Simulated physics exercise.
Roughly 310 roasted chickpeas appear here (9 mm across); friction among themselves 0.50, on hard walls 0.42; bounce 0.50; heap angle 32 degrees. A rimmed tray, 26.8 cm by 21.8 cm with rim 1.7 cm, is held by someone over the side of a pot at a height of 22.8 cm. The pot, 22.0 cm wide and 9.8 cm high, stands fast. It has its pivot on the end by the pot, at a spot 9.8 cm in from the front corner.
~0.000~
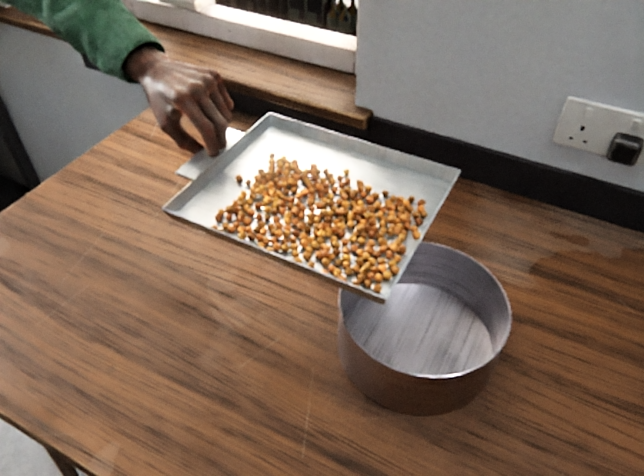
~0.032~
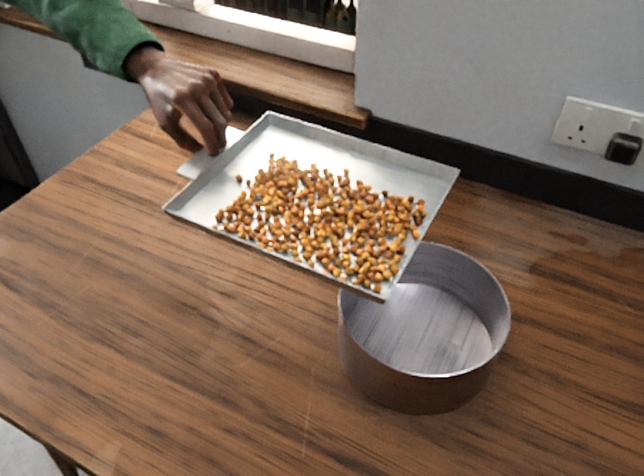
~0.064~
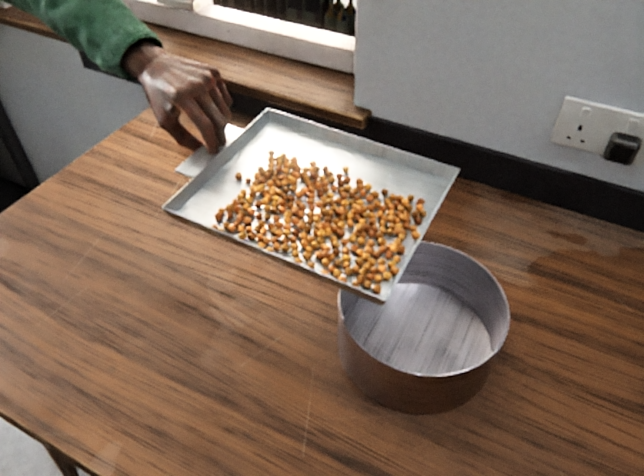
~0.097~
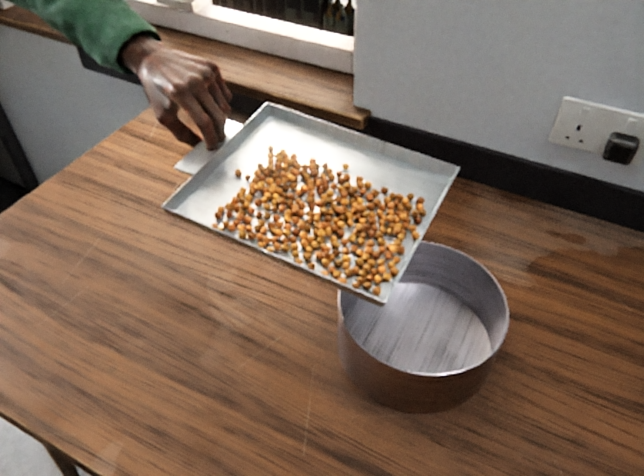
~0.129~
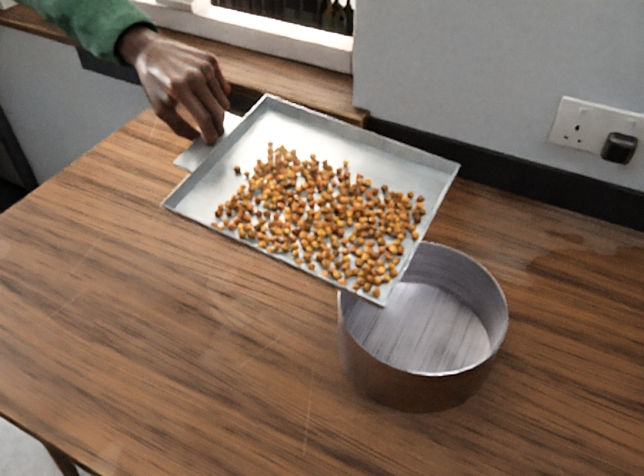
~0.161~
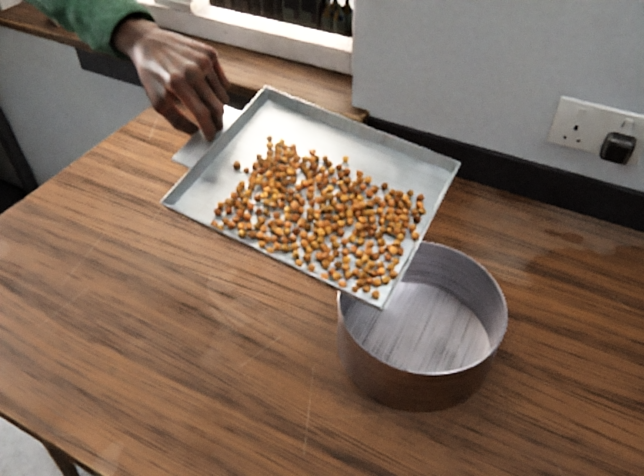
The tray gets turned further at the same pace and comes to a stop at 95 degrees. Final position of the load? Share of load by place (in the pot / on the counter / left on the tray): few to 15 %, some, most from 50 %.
Pot: Some; counter: Most; left on the tray: Few.
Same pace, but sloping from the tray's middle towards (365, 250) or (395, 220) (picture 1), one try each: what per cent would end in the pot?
Some 40 and 80 per cent.
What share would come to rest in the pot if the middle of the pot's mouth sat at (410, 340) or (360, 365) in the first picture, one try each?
I'd say some 80 per cent for the first and some 100 per cent for the second.
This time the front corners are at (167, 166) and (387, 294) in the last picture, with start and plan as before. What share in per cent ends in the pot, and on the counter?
Final per cent - pot 75, counter 25.
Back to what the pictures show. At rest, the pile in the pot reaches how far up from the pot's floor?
Some 2.0 cm.
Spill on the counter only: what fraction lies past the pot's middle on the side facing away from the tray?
About 30 percent of the spill.
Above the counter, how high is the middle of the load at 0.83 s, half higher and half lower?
Roughly 26 cm.
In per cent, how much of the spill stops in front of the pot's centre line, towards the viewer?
About 100 per cent.
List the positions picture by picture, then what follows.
Tray tilt 0 degrees, front corners at (168, 207) and (384, 293); middle of the pieces at (323, 212); pot at (424, 302), in the first picture.
Tray tilt 0 degrees, front corners at (169, 207) and (383, 293); middle of the pieces at (323, 212), in the second picture.
Tray tilt 2 degrees, front corners at (169, 206) and (383, 295); middle of the pieces at (323, 211), in the third picture.
Tray tilt 4 degrees, front corners at (168, 205) and (383, 297), lowest corner right front; middle of the pieces at (322, 210), in the fourth picture.
Tray tilt 7 degrees, front corners at (168, 203) and (383, 300), lowest corner right front; middle of the pieces at (322, 209), in the fifth picture.
Tray tilt 10 degrees, front corners at (167, 201) and (382, 302), lowest corner right front; middle of the pieces at (322, 207); pot at (422, 300). Its pace works out near 105 degrees a second, in the sixth picture.
After 0.56 s, tilt 51 degrees; the tray holds 100 %, the pot 0 %.
After 0.83 s, tilt 79 degrees; the tray holds 95 %, the pot 0 %.
Then, at 1.20 s, tilt 95 degrees; the tray holds 10 %, the pot 30 %.
In the end, at 2.1 s, pot 35 %, counter 65 %, tray 0 %.
